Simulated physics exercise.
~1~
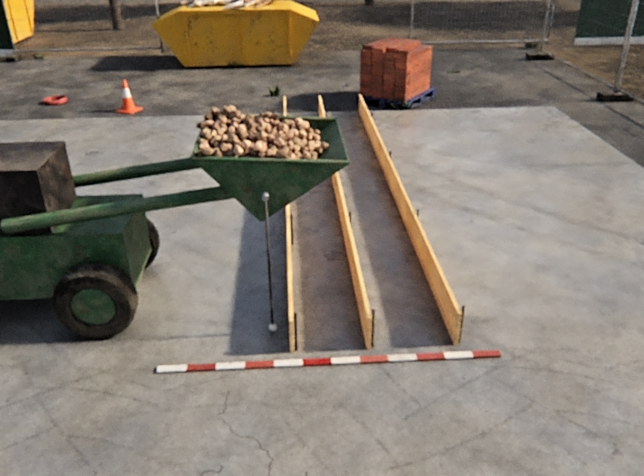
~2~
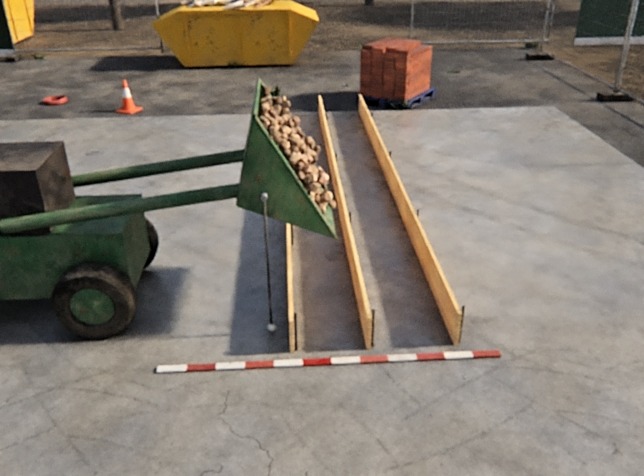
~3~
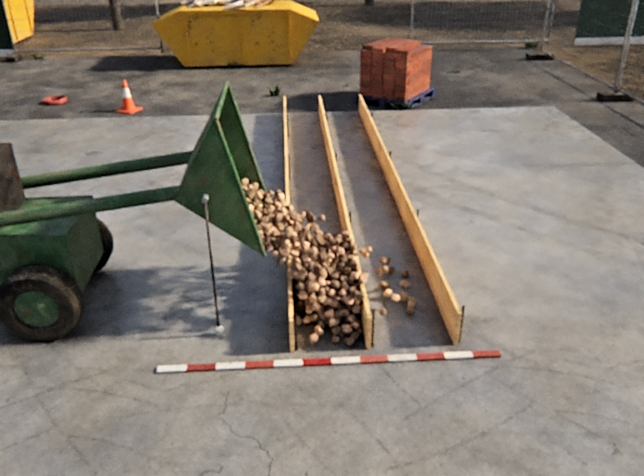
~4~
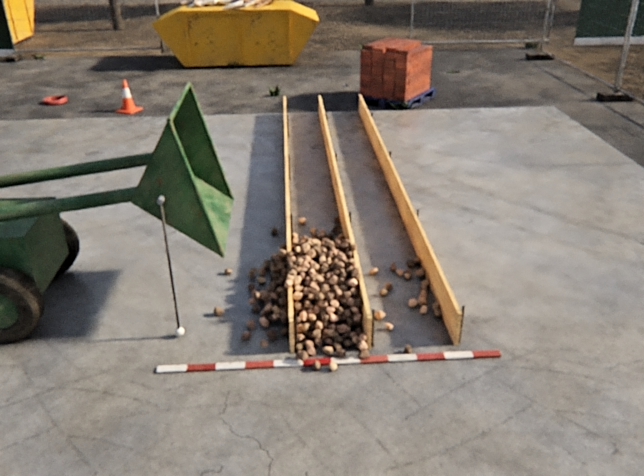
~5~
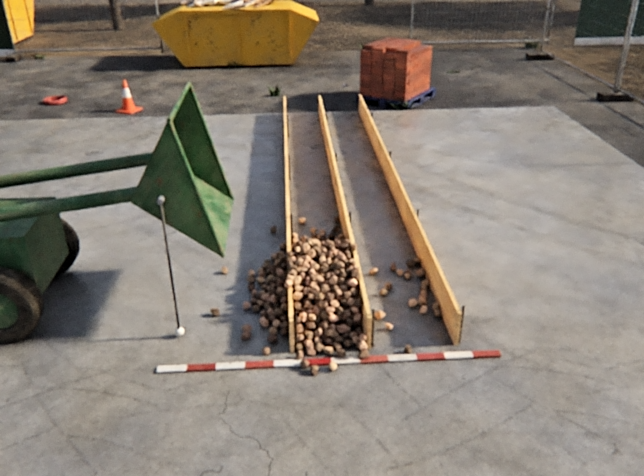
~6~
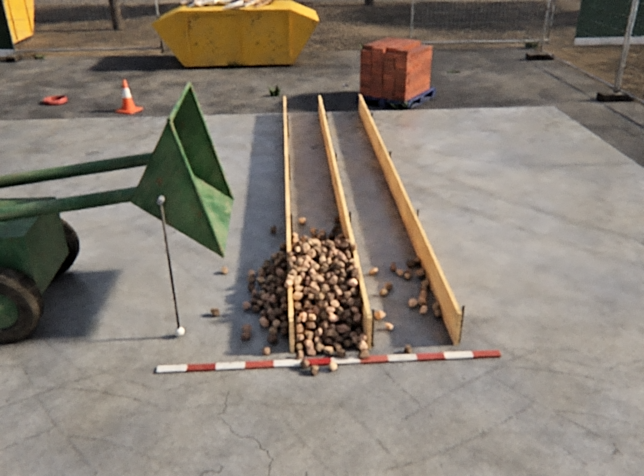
The footage shows a green loader tipping a bucket of brown stones toward wooden boards on concrete, then backing away to the left as they pour out. Most settle heaped in the near bay, with some short of the boards and a few in the far bay.
